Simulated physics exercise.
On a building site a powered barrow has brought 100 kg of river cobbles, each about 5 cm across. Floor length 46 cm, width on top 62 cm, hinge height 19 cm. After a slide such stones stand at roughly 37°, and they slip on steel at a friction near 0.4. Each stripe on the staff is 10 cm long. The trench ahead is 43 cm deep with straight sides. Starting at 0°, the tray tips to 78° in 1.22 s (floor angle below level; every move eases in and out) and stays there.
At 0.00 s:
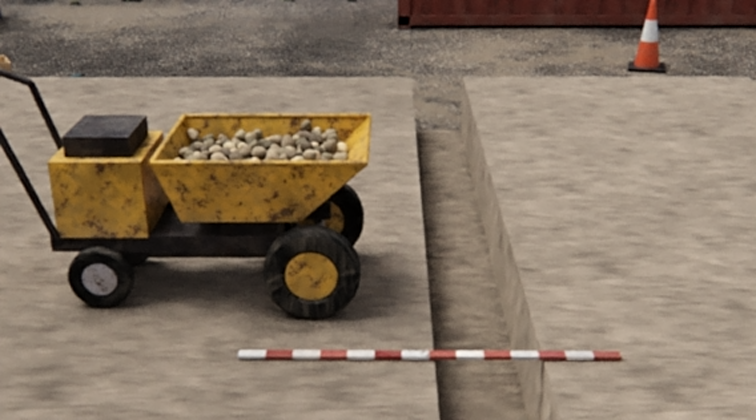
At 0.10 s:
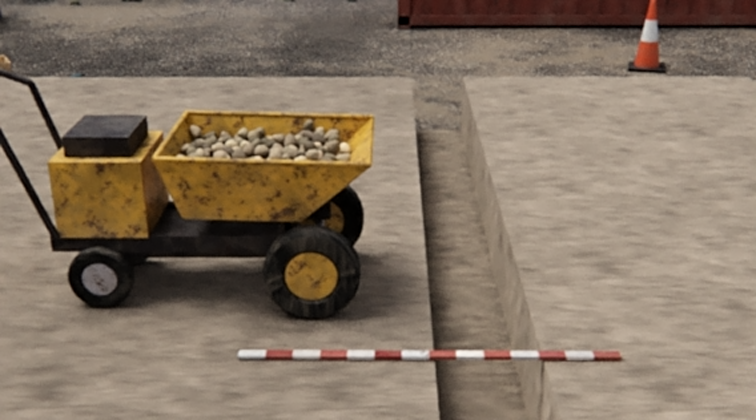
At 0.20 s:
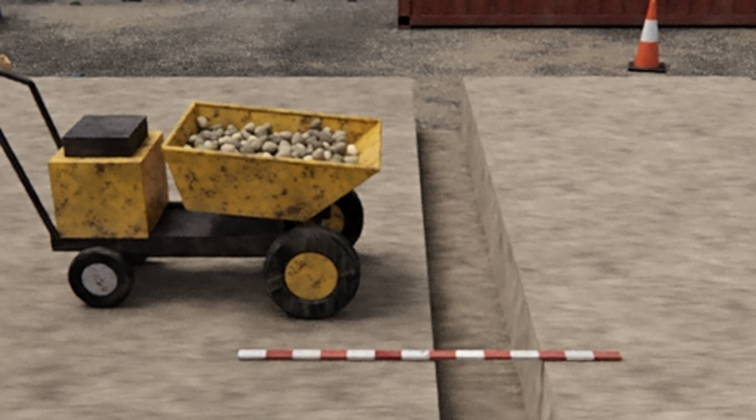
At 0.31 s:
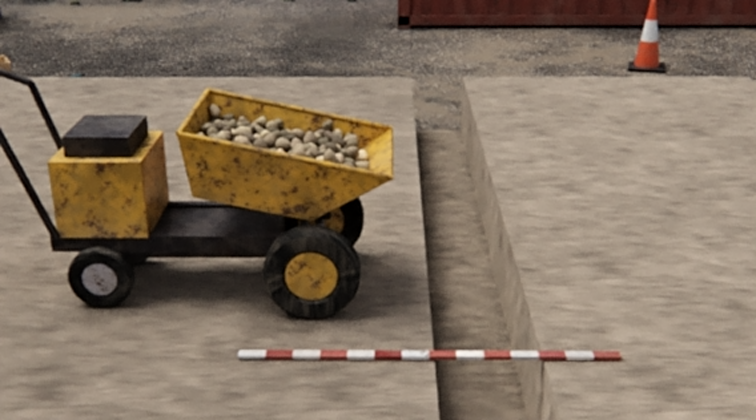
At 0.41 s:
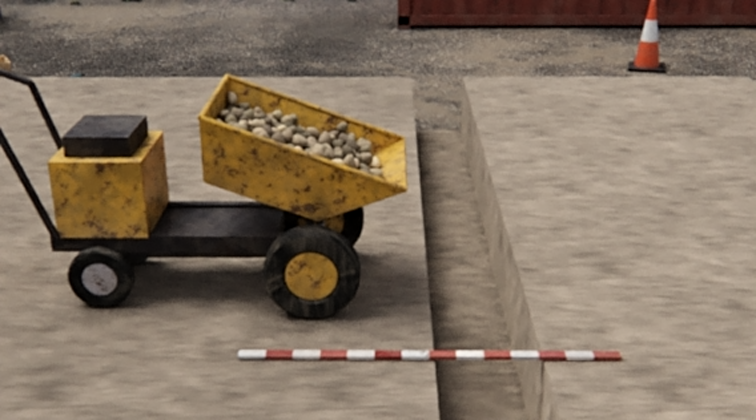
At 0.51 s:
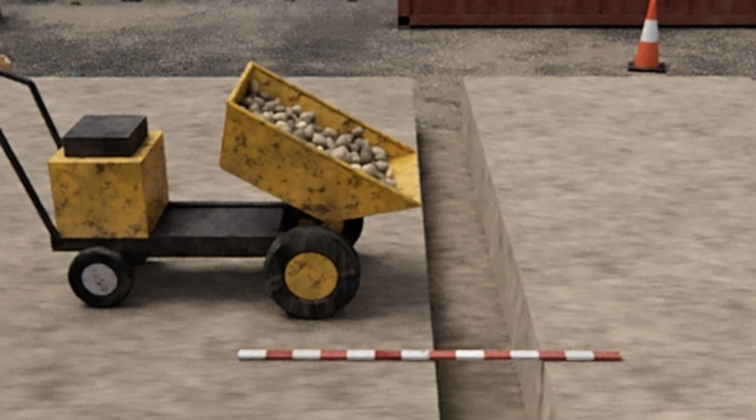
A yellow, dirt-speckled tray heaped with rounded grey and tan stones starts level on a black-framed powered barrow at left, then tilts steadily, its rear rising and its front lip dipping rightward as the stones shift forward inside. The barrow's wheels stay still on pale ground beside a straight trench, behind a red-and-white staff. The fixed side view, slightly raised, shows gravel, an orange-and-white cone and a dark red container behind.
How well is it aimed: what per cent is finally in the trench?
Close to 100 in a hundred.
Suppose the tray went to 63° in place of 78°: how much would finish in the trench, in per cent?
Then about 100 per cent.
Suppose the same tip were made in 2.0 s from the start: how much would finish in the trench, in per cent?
It would be near 100 per cent.
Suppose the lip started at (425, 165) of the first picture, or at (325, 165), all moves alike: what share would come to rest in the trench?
First some 55, then 75 per cent.
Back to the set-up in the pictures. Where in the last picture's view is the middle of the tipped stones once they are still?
Near (481, 359).
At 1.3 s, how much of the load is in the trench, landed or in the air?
About 75 per cent by then.
After 0.9 s the floor is at 66°; 99 % in the tray, 1 % in the trench; the foremost stones are at (461, 263).
After 1.3 s the floor is at 78°; 24 % in the tray, 76 % in the trench; the foremost stones are at (512, 347).
After 1.7 s the floor is at 78°; 0 % in the tray, 99 % in the trench; the foremost stones are at (522, 339).
After 3.6 s the floor is at 78°; 0 % in the tray, 100 % in the trench; the foremost stones are at (527, 342).
